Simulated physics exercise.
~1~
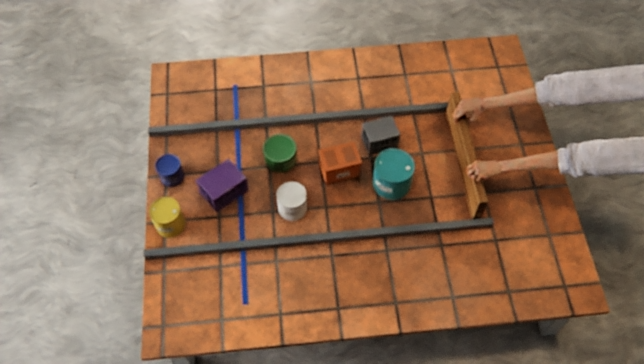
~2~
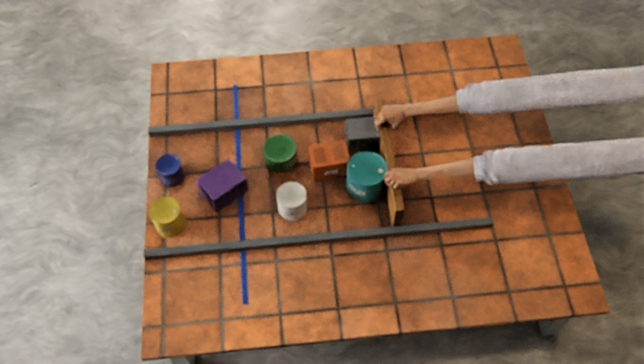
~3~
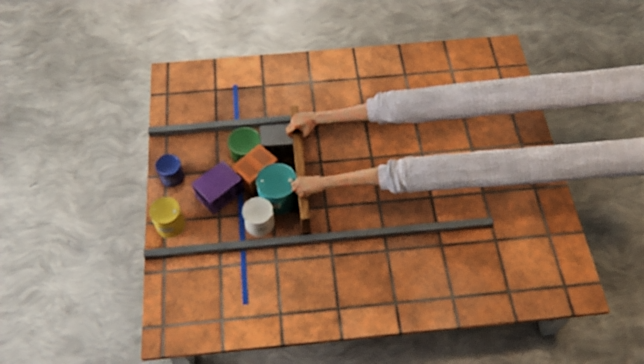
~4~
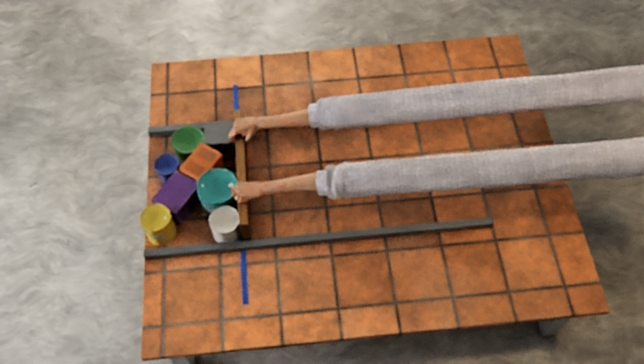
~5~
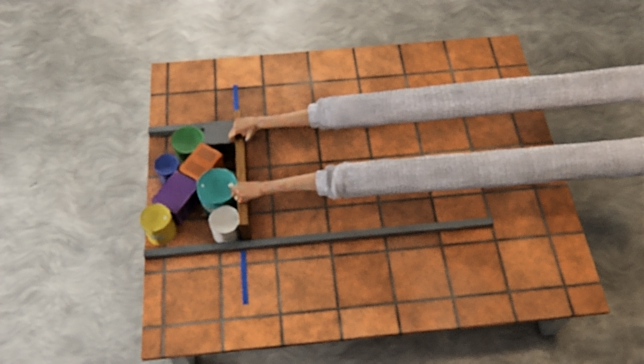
The clip opens on a tiled tabletop where colored canisters and boxes sit between two dark rails, while a pair of hands holds a wooden plank upright at the right. The hands push the plank left, and it carries the turquoise canister, the grey crate and the orange box along. The moving group then gathers up the green and white containers and closes in on the purple box. Everything bunches toward the left edge, with the orange box turned at an angle. The plank stops around the blue tape line, and the crowded items rest there, all still on the table.
